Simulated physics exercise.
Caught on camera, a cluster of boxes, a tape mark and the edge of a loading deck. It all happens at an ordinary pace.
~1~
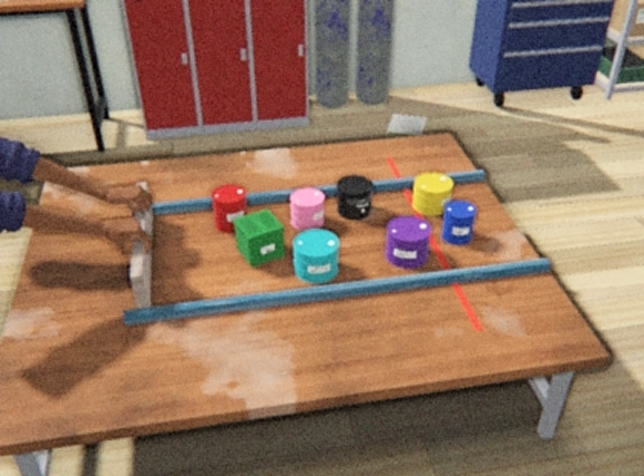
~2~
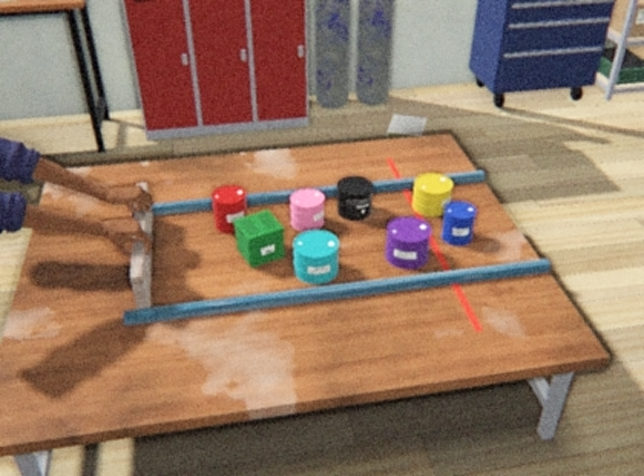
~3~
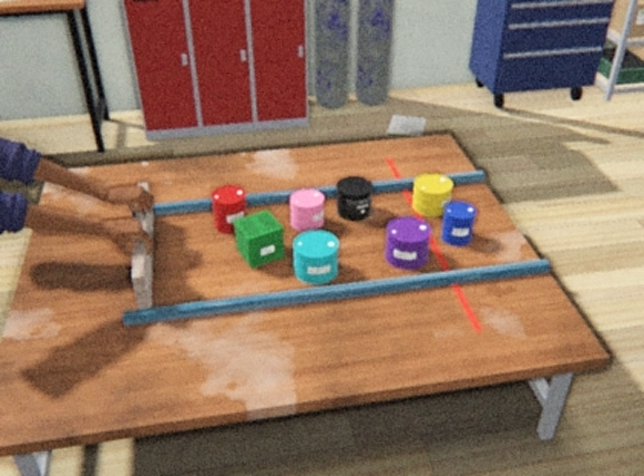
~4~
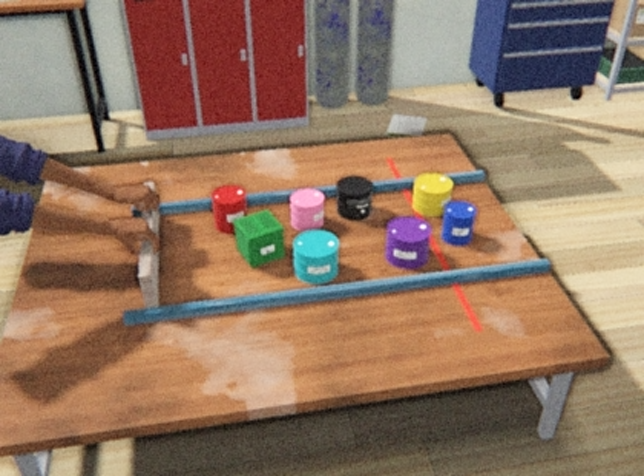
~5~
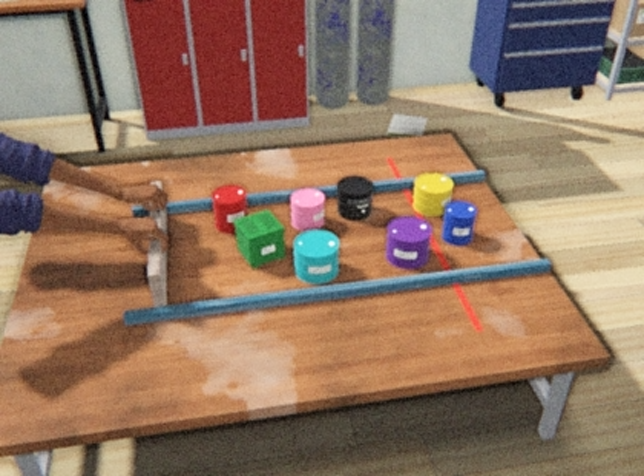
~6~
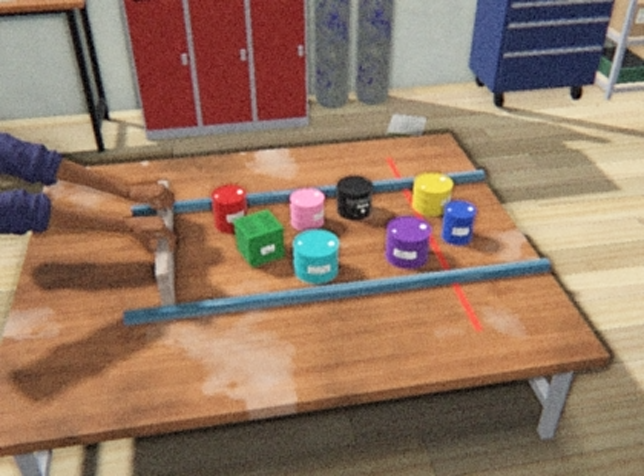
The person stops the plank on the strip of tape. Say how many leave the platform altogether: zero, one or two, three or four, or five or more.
The number that fall off is zero.
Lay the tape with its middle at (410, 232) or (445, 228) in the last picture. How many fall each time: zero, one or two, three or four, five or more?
The falls would be none; just one or two.
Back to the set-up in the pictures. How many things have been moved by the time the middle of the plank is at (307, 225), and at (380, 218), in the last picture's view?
At the one place 5, at the other 8.
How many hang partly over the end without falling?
1 of them.
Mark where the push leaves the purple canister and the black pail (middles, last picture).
The purple canister stops around (495, 232); the black pail around (457, 181).
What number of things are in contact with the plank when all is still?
That makes 4.
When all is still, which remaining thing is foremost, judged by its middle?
It is the yellow canister.
Soon after, none off yet; blue canister at rest near (458, 223); yellow canister at rest near (432, 194); purple canister at rest near (408, 242).
Then, none off yet; blue canister moved a little near (467, 220); yellow canister moved a little near (451, 193); purple canister moved about its own width near (448, 237).
At rest, the number that fall off is zero.
